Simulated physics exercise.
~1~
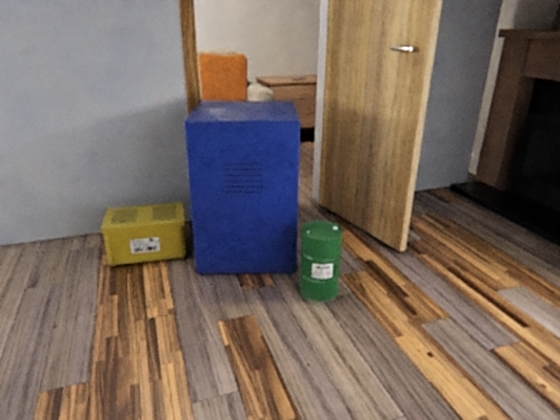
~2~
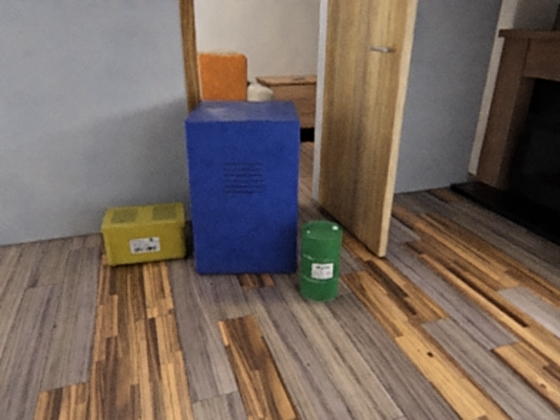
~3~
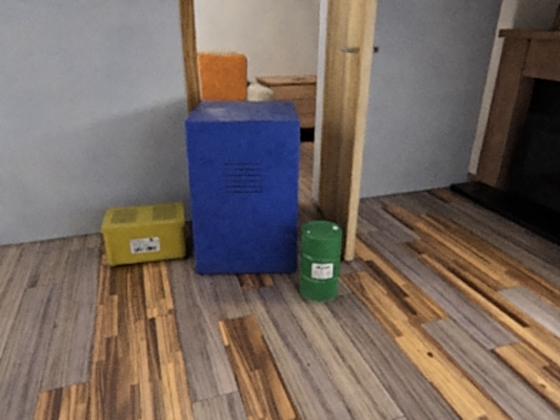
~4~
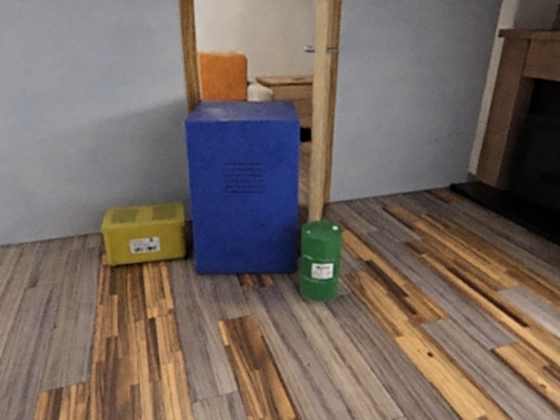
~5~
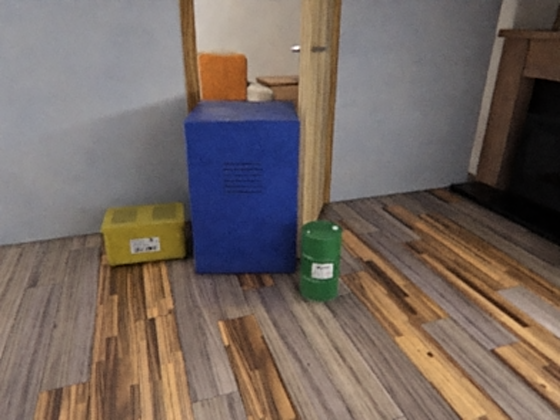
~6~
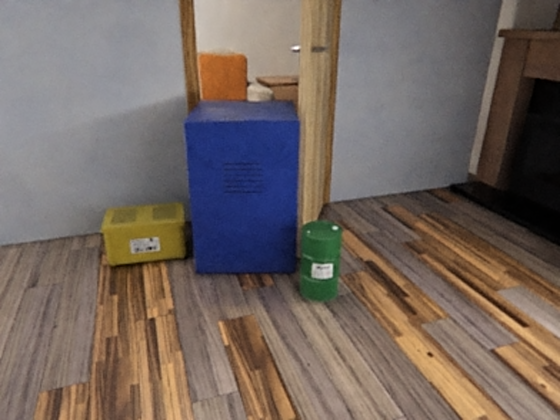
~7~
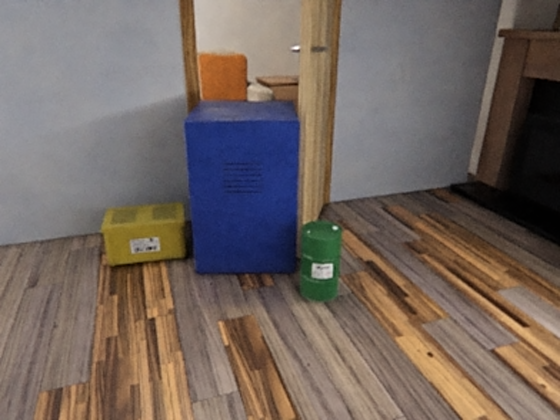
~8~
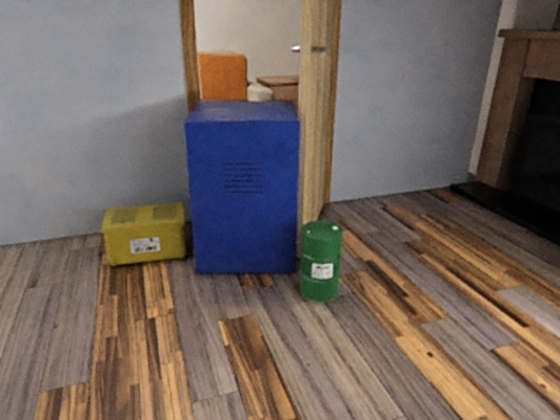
A wooden door stands wide open into a room with grey walls and a striped wood-plank floor, seen from a still, slightly raised viewpoint facing the doorway. A tall blue appliance stands before the opening, with a yellow tote to its left and a small green canister to its right, while a dark fireplace sits at the far right. The door swings steadily leftward towards its frame, narrowing until mostly its edge shows. It then stops behind the blue appliance, still well open, and stays there. The appliance, tote and canister never move.
